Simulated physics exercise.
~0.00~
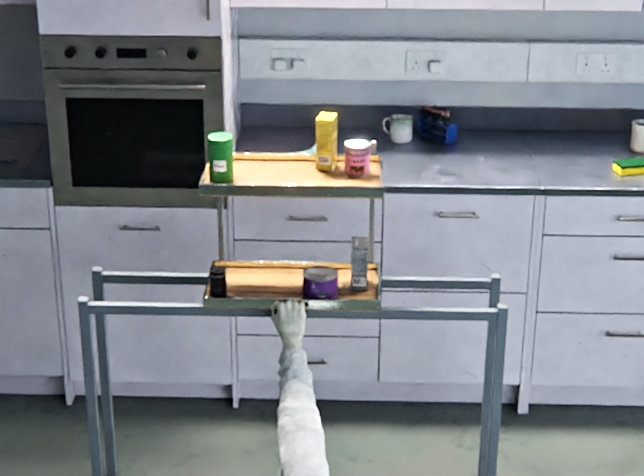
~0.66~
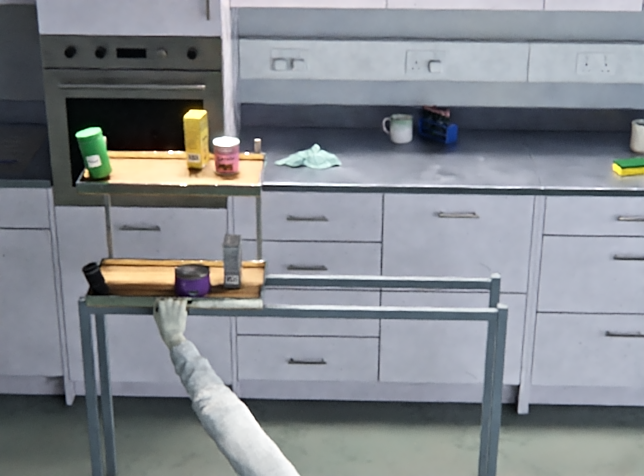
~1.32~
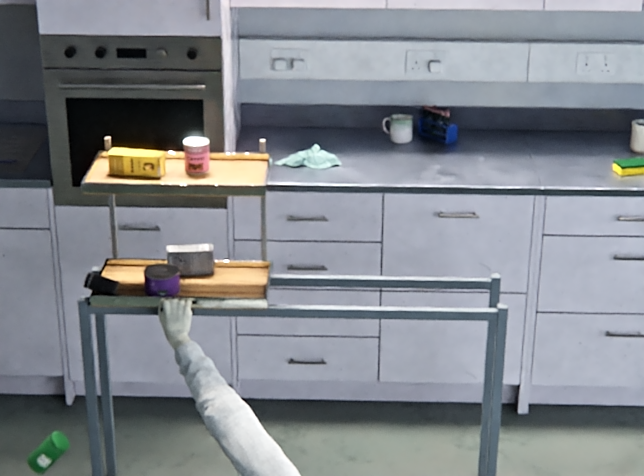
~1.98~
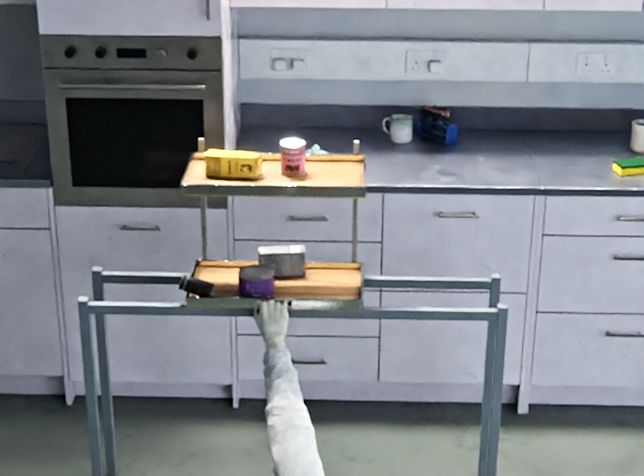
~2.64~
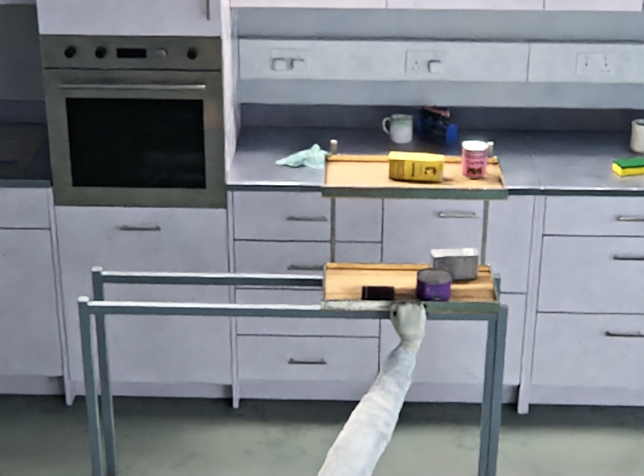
A two-level sliding shelf, pushed by a pale hand, moved left, where the green jar tipped and fell to the floor and the yellow carton, grey packet and black shaker toppled, then slid right, with the pink tin and purple tub still upright.
